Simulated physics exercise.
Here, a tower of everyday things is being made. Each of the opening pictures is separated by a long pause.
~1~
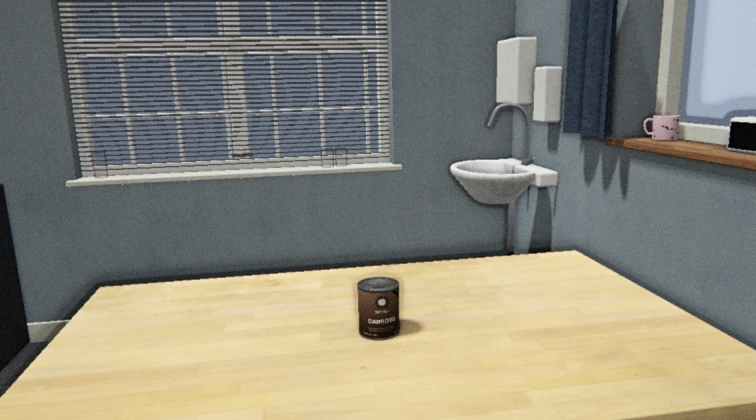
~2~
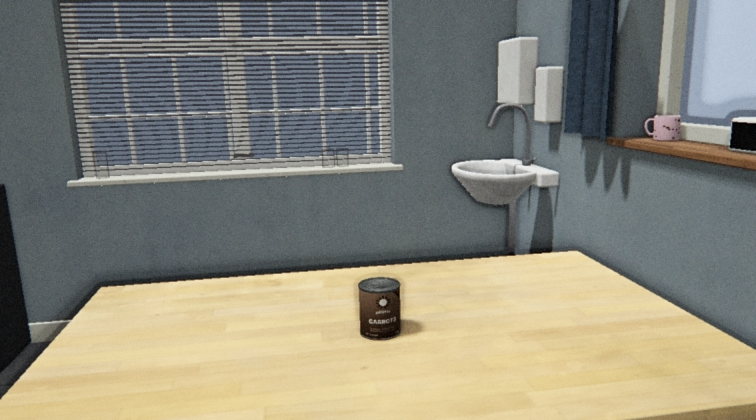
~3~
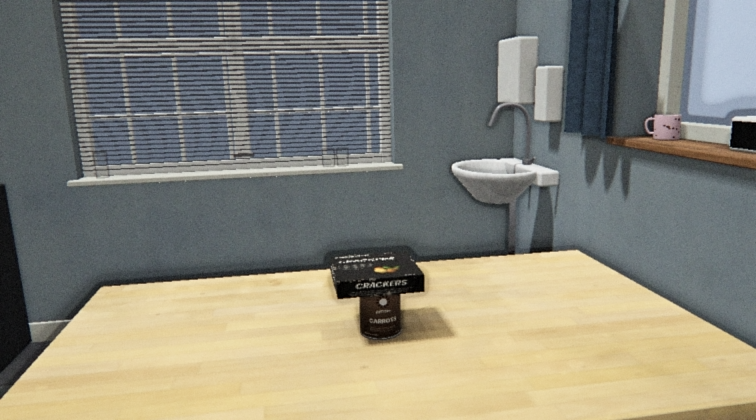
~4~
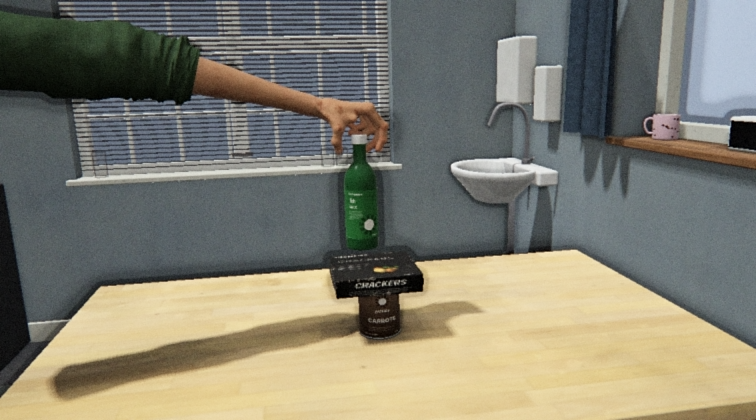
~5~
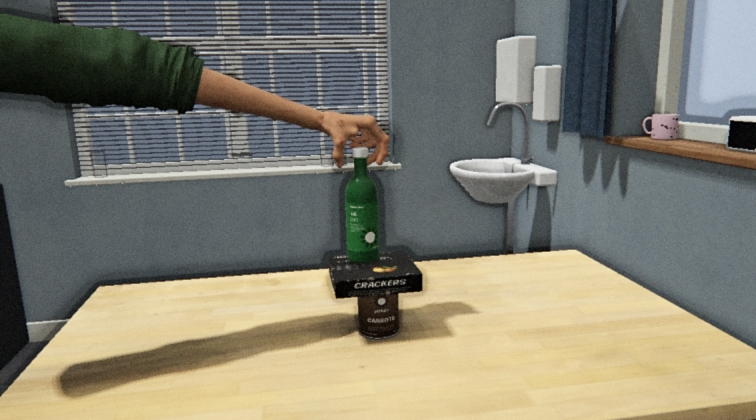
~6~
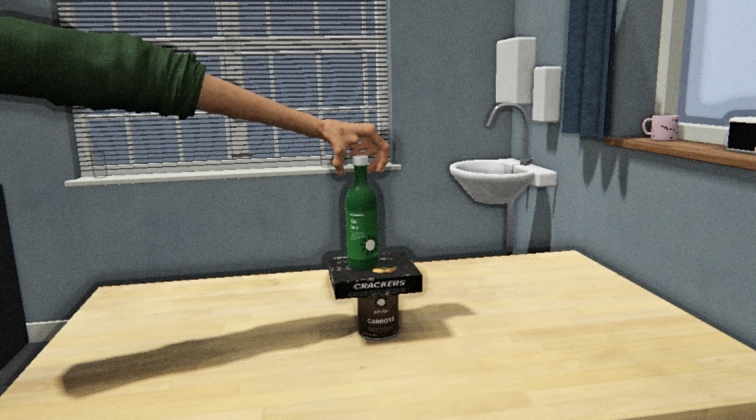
In a blue-walled room with a window and a corner sink, a small dark can stands alone on a wooden table. A black box of crackers then appears flat on top of it. A hand reaching in from the left lowers a green bottle onto the box and keeps its fingers around the cap.
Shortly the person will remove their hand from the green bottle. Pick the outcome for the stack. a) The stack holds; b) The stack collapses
(a) The stack holds.
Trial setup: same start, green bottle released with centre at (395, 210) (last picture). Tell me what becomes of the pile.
Result: Pile standing.
Then, 0.20 s after the last picture, nothing has stirred.
Then, 0.50 s after the last picture, green bottle resting near (362, 213).
At rest, all 3 in place. Seen from the same camera at the end, green bottle near (362, 213). The pile keeps its balance.
